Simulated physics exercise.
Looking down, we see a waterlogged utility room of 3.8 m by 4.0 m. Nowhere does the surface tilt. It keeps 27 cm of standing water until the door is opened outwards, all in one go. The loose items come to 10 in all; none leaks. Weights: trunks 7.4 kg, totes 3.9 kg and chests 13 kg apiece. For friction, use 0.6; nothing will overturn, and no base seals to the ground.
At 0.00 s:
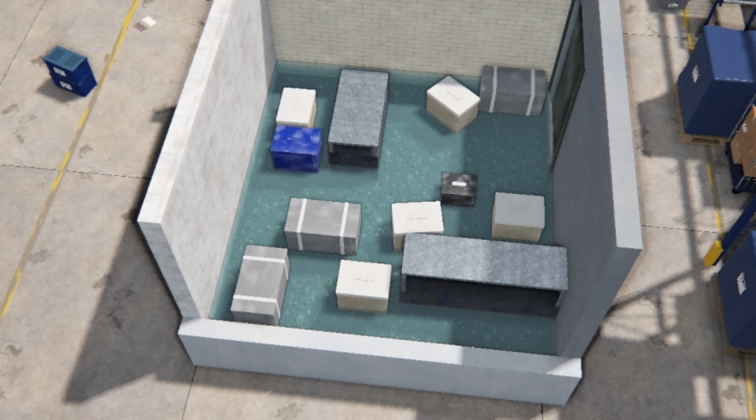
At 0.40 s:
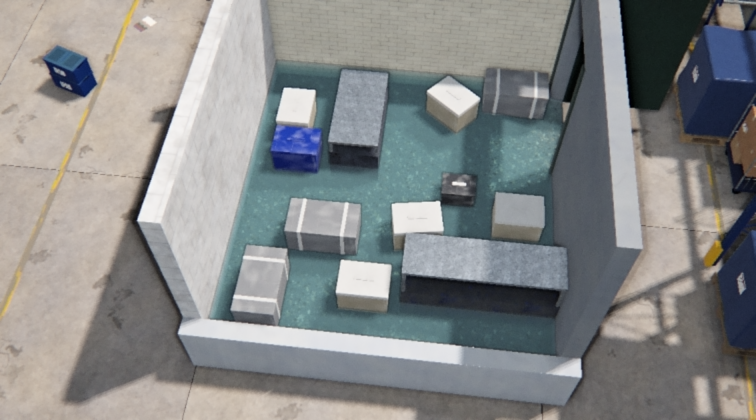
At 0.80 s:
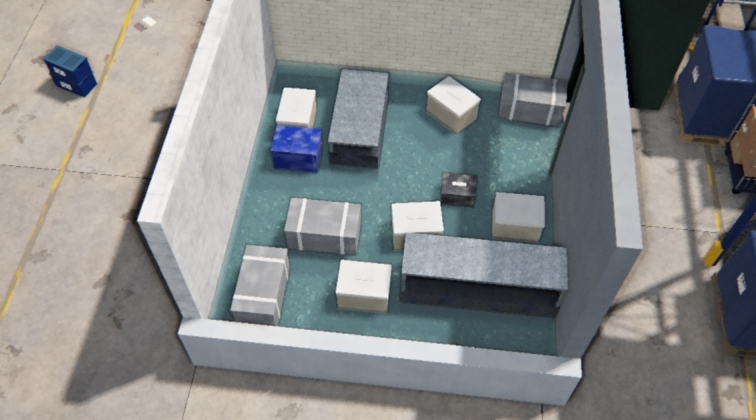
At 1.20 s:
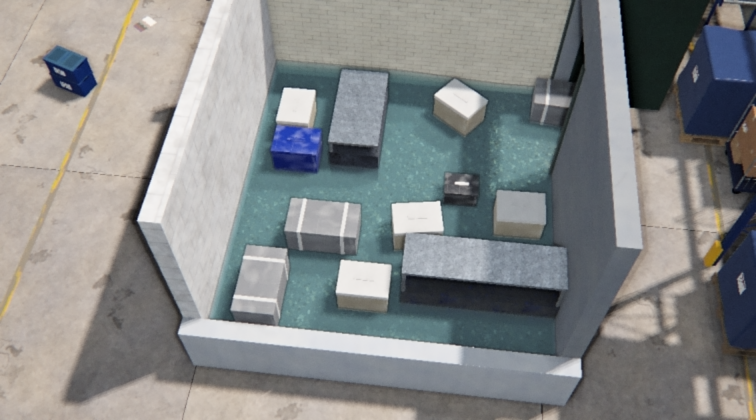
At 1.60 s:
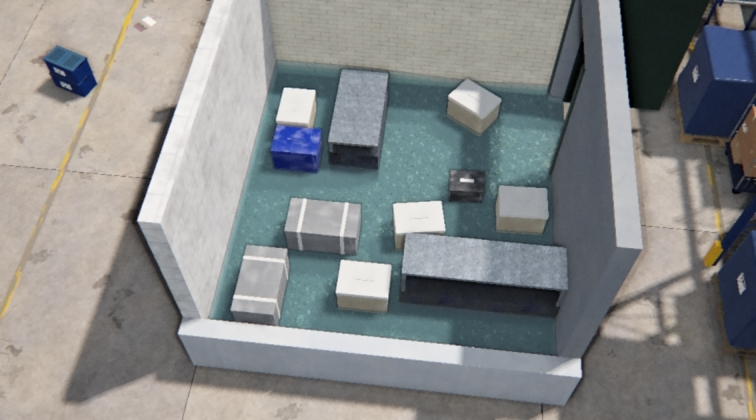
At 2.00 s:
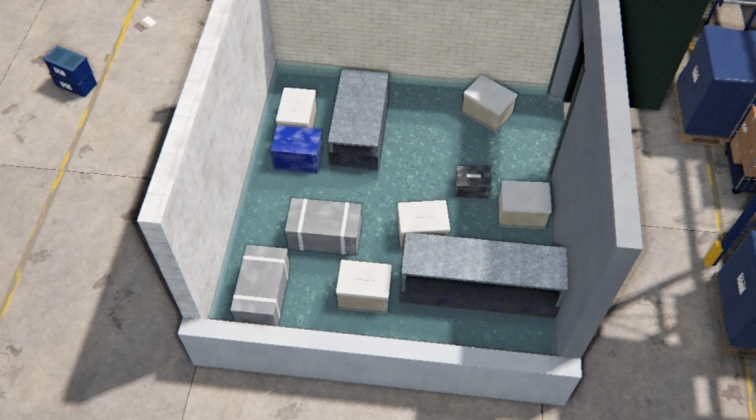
A dark door in the right wall of a flooded, roofless room opens outward, and a strapped grey chest in the back corner drifts right and out of sight through the gap. The pale box beside it then turns and slides right, while a small black case and nearby boxes shift slightly.
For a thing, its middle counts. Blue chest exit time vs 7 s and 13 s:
Late or never.
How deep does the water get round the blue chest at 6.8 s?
About 19 cm.
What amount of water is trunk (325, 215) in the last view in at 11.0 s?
Depth: Near 14 cm.
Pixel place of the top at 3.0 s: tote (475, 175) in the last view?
Look about (492, 158).
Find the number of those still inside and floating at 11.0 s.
Count: 5.
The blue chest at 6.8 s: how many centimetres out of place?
Roughly 10 centimetres by that point.
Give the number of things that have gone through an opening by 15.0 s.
It comes to 6.
After 3.0 s the blue chest is near (302, 144), 0.1 m from its start, afloat; 1 of 10 are out; 9 afloat.
After 6.8 s the blue chest is near (300, 150), 0.1 m from its start, afloat; 4 of 10 are out; 6 afloat.
After 11.0 s the blue chest is near (312, 171), 0.4 m from its start, afloat; 5 of 10 are out; 5 afloat.
After 15.0 s the blue chest is near (330, 167), 0.5 m from its start, afloat; 6 of 10 are out; 4 afloat.
